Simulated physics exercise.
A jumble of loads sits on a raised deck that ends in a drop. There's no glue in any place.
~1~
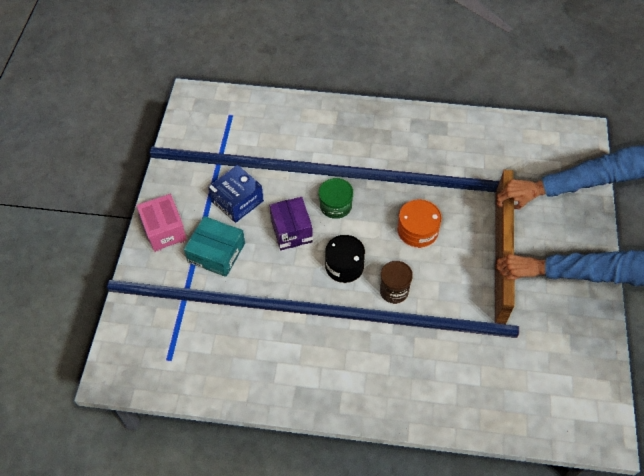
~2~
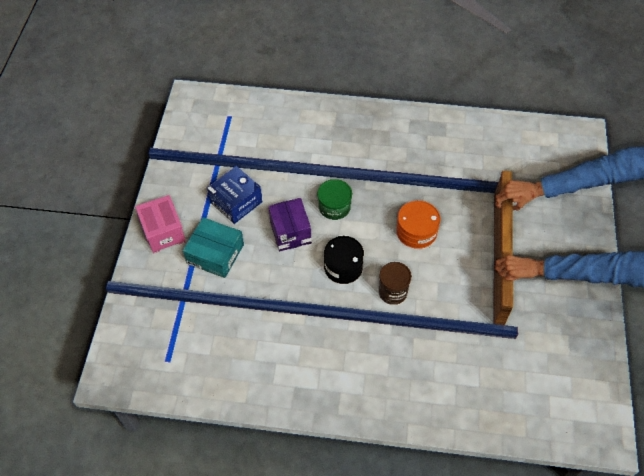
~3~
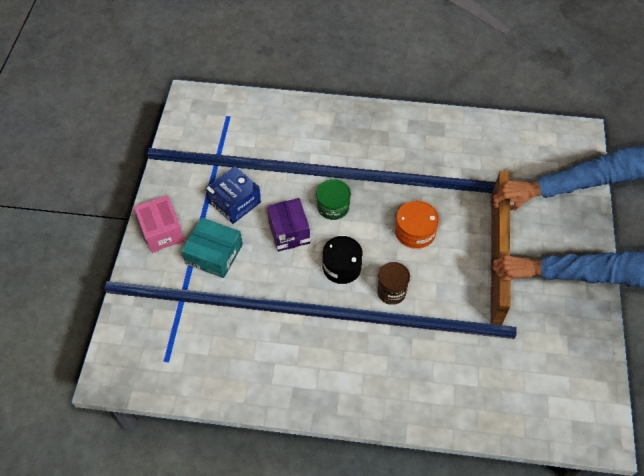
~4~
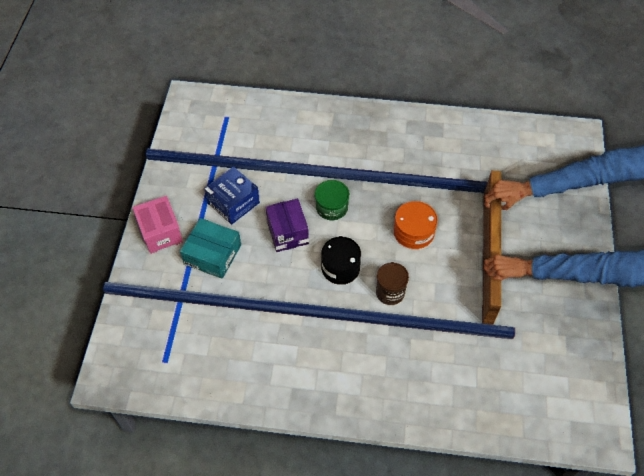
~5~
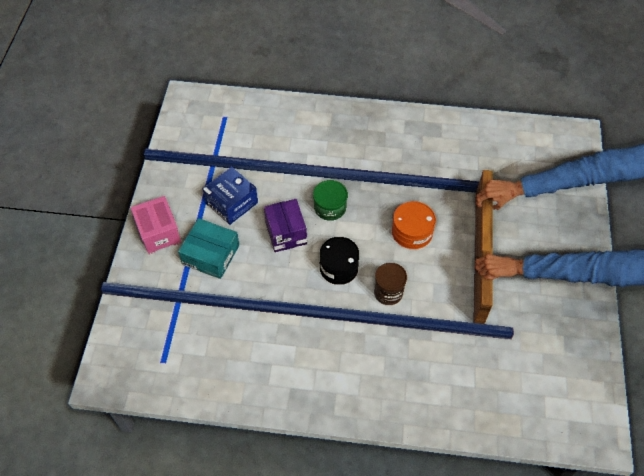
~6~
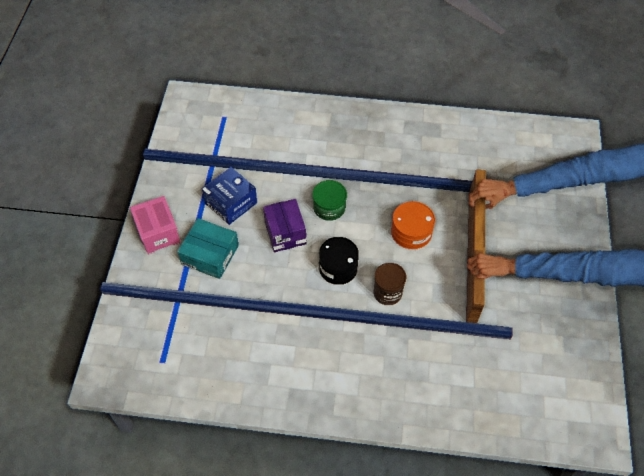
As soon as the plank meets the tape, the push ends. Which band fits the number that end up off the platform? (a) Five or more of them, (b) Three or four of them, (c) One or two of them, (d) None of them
c, one or two of them.
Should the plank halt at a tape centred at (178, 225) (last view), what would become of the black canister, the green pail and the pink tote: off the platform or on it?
The black canister stays on; the green pail holds on; the pink tote is lost.
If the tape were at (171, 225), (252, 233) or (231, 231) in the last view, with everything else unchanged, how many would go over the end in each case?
Respectively, 4, 0 and 0.
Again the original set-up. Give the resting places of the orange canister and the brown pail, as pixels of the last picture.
First (180, 200), then (166, 272).
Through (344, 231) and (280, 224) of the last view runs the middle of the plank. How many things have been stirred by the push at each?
At first I count 4, and then 7.
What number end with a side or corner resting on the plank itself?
Contact count: 4.
A little later, none off yet; pink tote at rest near (156, 225); turquoise parcel at rest near (209, 248); blue box at rest near (230, 196).
Next, none off yet; pink tote shifted a little near (140, 221); turquoise parcel shifted about its own width near (169, 258); blue box shifted about its own width near (200, 182).
When it is over, the number that fall off is one or two; down, pink tote.
